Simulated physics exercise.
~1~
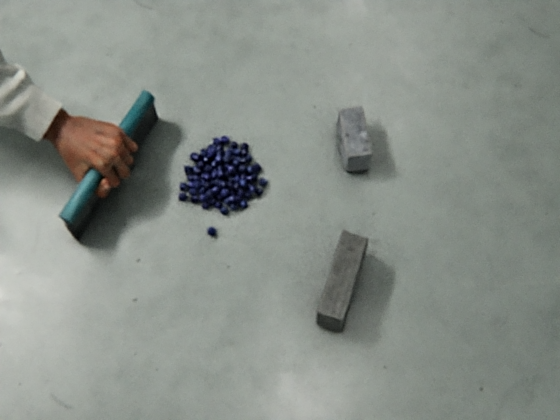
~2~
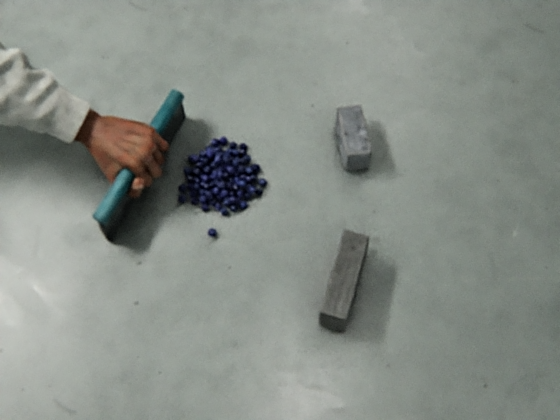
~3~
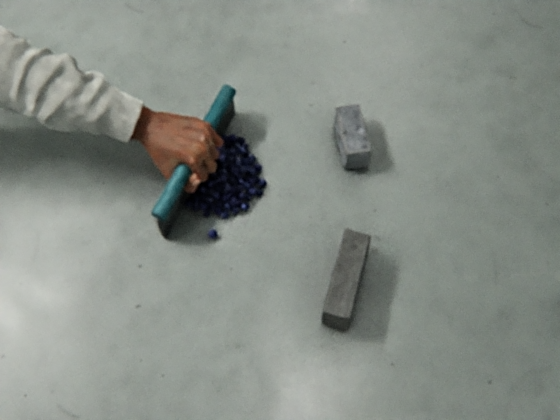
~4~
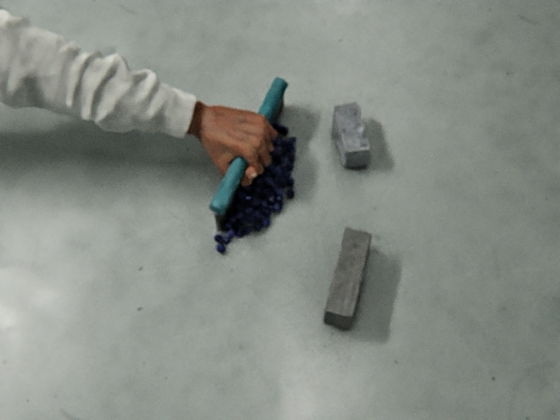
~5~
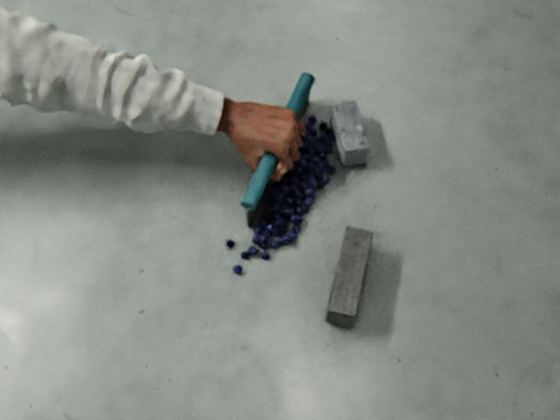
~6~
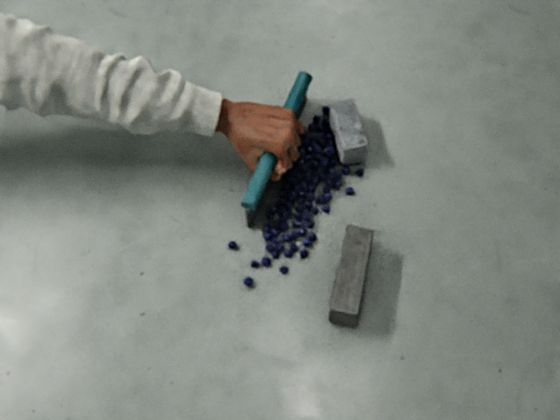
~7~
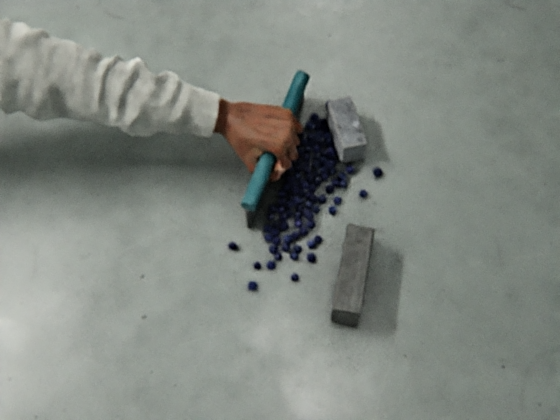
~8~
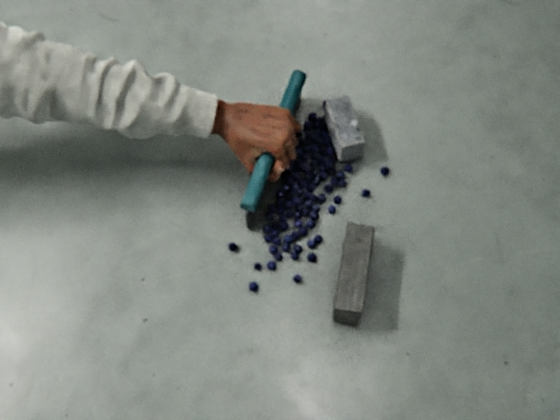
A hand slid a teal scraper to the right across a gray surface, pushing a pile of small dark blue berries toward two gray blocks, then stopped; the berries spread a little and settled, most still short of the gap between the blocks.
